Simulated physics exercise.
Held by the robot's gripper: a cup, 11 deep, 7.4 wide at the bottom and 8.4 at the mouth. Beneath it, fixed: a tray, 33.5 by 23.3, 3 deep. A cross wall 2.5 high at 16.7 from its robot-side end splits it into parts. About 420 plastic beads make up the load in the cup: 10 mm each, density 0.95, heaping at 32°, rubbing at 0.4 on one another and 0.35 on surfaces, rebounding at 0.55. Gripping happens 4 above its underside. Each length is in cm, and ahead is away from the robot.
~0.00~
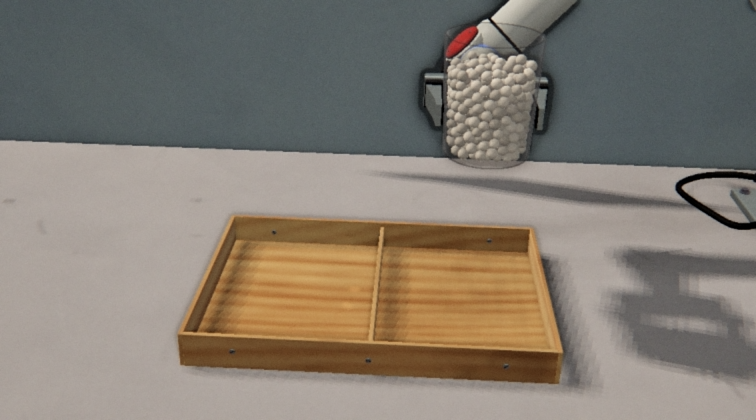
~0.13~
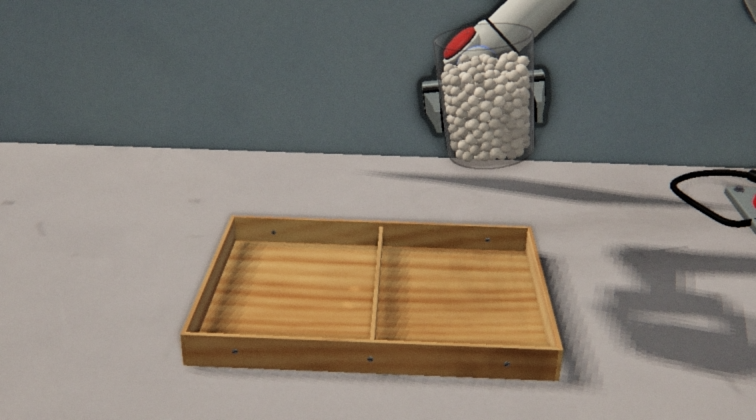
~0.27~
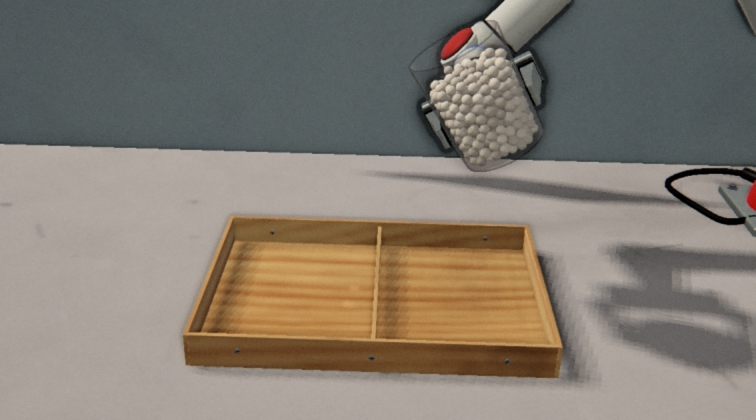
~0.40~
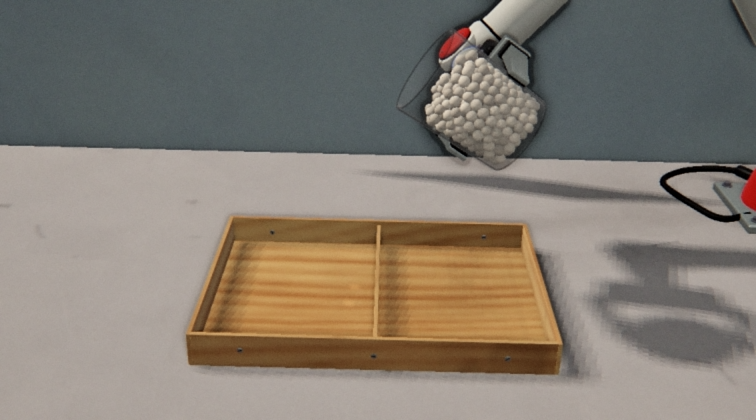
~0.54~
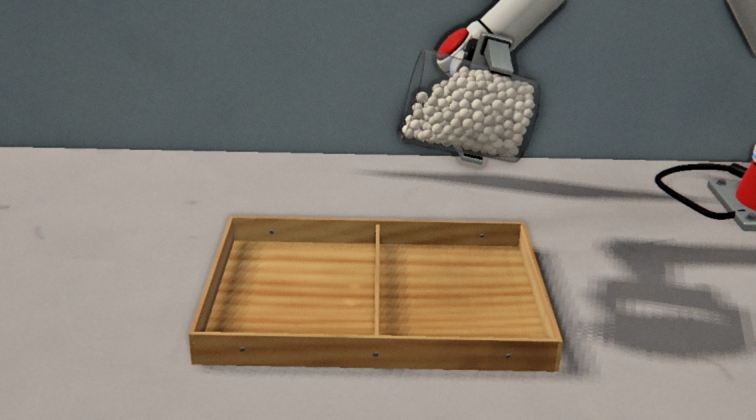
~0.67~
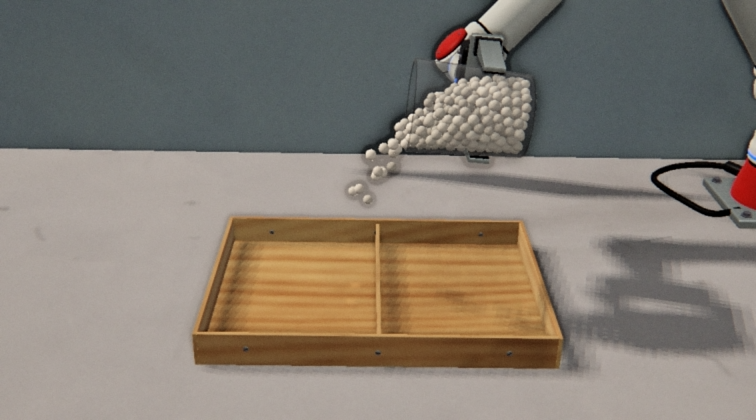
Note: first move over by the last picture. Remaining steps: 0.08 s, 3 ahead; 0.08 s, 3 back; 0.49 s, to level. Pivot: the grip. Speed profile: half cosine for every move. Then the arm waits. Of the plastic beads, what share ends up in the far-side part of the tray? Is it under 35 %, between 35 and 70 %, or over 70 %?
It is between 35 and 70 %.
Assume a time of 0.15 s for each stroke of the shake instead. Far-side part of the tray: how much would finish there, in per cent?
I'd expect close to 30 in a hundred.
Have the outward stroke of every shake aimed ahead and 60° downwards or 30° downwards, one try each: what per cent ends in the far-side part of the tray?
I'd say close to 20 percent for the first and close to 35 percent for the second.
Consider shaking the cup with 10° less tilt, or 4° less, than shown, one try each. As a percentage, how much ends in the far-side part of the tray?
I'd expect close to 35 and then 50 per cent.
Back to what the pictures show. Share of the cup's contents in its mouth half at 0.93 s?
Some 65 percent is in that half.
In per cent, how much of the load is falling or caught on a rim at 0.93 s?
Around 34 per cent of the load.
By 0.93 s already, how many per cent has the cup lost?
I'd put it at some 55 per cent at that point.
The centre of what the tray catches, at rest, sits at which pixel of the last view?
Middle point: About (273, 288).
After 0.93 s, tilted 77° forward, highest piece 22 above the table; 196 in the cup, 80 in the far-side part, 142 in flight or on a rim.
After 1.19 s, tilted 14° forward, highest piece 27 above the table; 234 in the far-side part, 178 in the cup, 3 in the robot-side part, 1 on the table or floor, 2 in flight or on a rim.
After 1.52 s, level, highest piece 23 above the table; 234 in the far-side part, 178 in the cup, 5 in the robot-side part, 1 on the table or floor.
After 2.57 s, level, highest piece 23 above the table; 234 in the far-side part, 178 in the cup, 5 in the robot-side part, 1 on the table or floor.
At rest, 234 in the far-side part, 178 in the cup, 5 in the robot-side part, 1 on the table or floor. That is 56 % in the far-side part of the tray.
